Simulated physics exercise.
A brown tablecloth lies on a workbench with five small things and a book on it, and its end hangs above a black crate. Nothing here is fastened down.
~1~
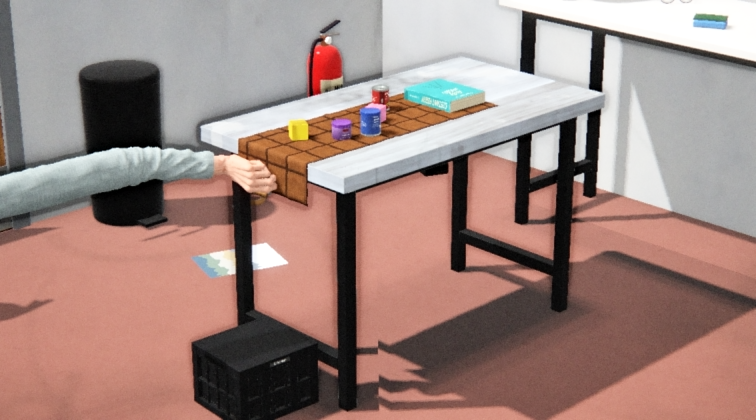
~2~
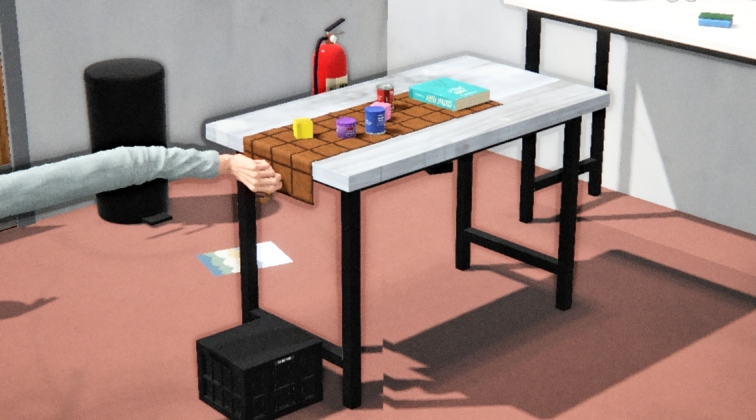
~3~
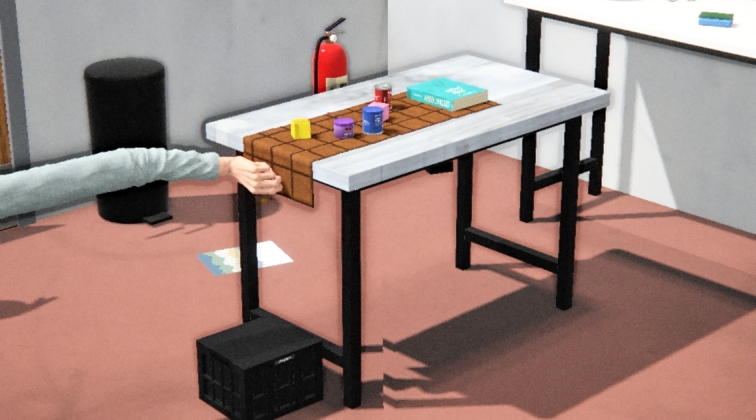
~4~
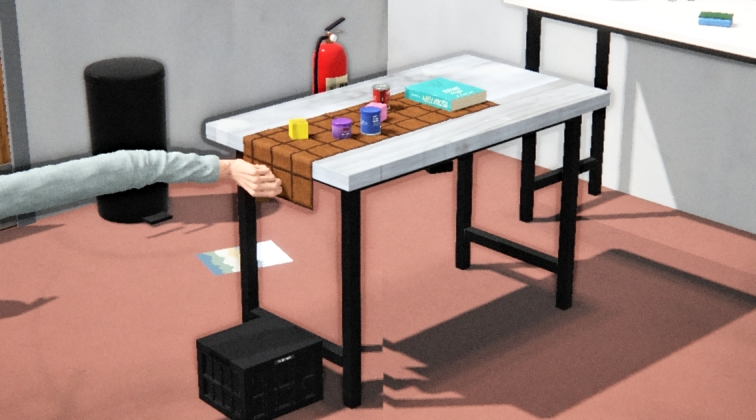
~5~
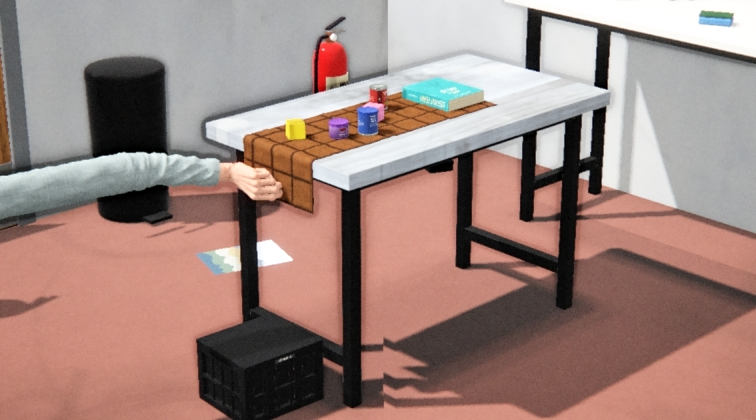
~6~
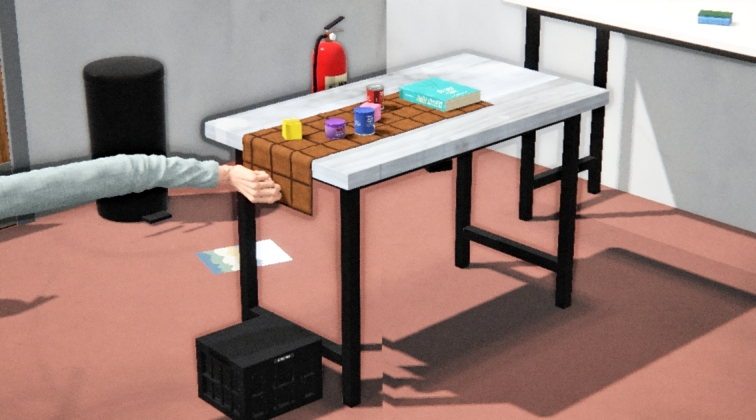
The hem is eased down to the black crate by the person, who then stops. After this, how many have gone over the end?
The total is four.
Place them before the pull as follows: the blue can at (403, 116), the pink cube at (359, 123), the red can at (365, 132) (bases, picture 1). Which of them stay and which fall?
Blue can: Still up. Pink cube: Gone off. Red can: Gone off.
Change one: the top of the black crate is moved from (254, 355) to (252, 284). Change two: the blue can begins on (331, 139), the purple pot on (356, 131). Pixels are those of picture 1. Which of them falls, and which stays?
Observed: Blue can departs; purple pot remains seated.
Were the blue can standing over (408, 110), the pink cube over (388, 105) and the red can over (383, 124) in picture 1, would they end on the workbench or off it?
The blue can will stay where it is, the pink cube will stay where it is, and the red can will end up down.
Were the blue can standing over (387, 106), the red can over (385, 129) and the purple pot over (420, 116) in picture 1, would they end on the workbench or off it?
The blue can stays put; the red can topples down; and the purple pot stays put.
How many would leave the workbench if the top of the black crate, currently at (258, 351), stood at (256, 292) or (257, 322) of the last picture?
Numbers: 2; 3.
Soon after, hem near (277, 283); yellow cube and purple pot gone.
After that, hem on the crate; yellow cube, purple pot, blue can and pink cube gone.
In the end, hem on the crate; yellow cube, purple pot, blue can and pink cube gone. It carries off four.
